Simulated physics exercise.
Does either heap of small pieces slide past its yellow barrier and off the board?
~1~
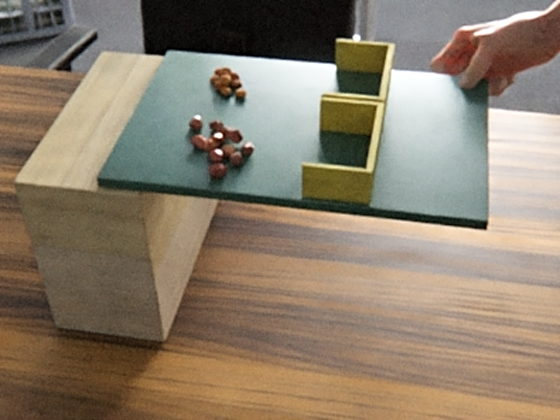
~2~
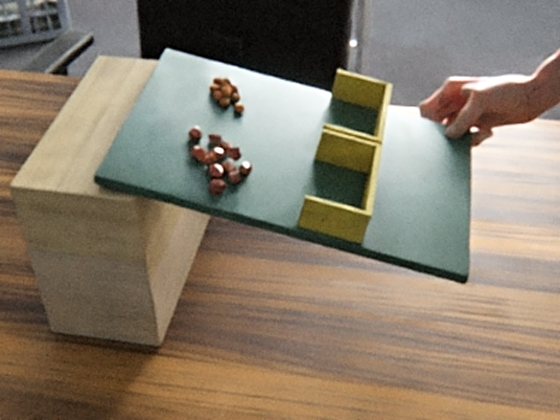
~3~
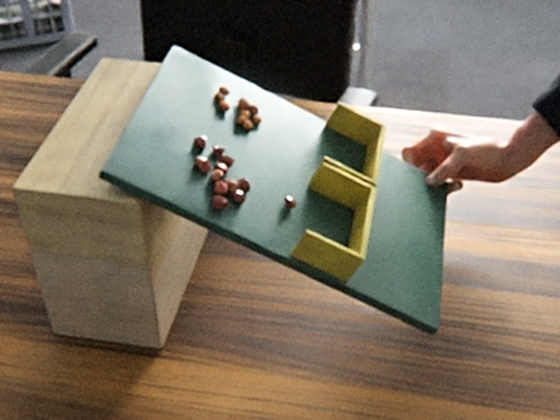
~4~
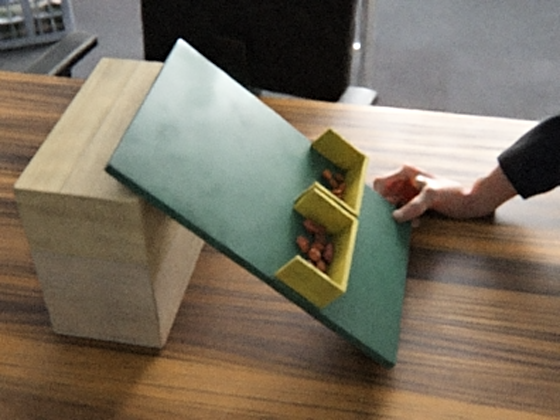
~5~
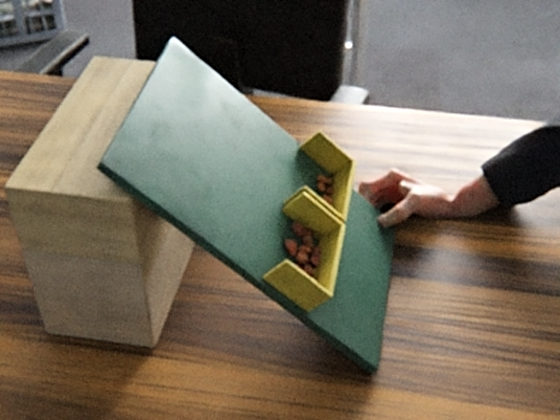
No, neither heap gets past its barrier. The front heap and the back heap both slide down the board and end up resting against the yellow barriers.
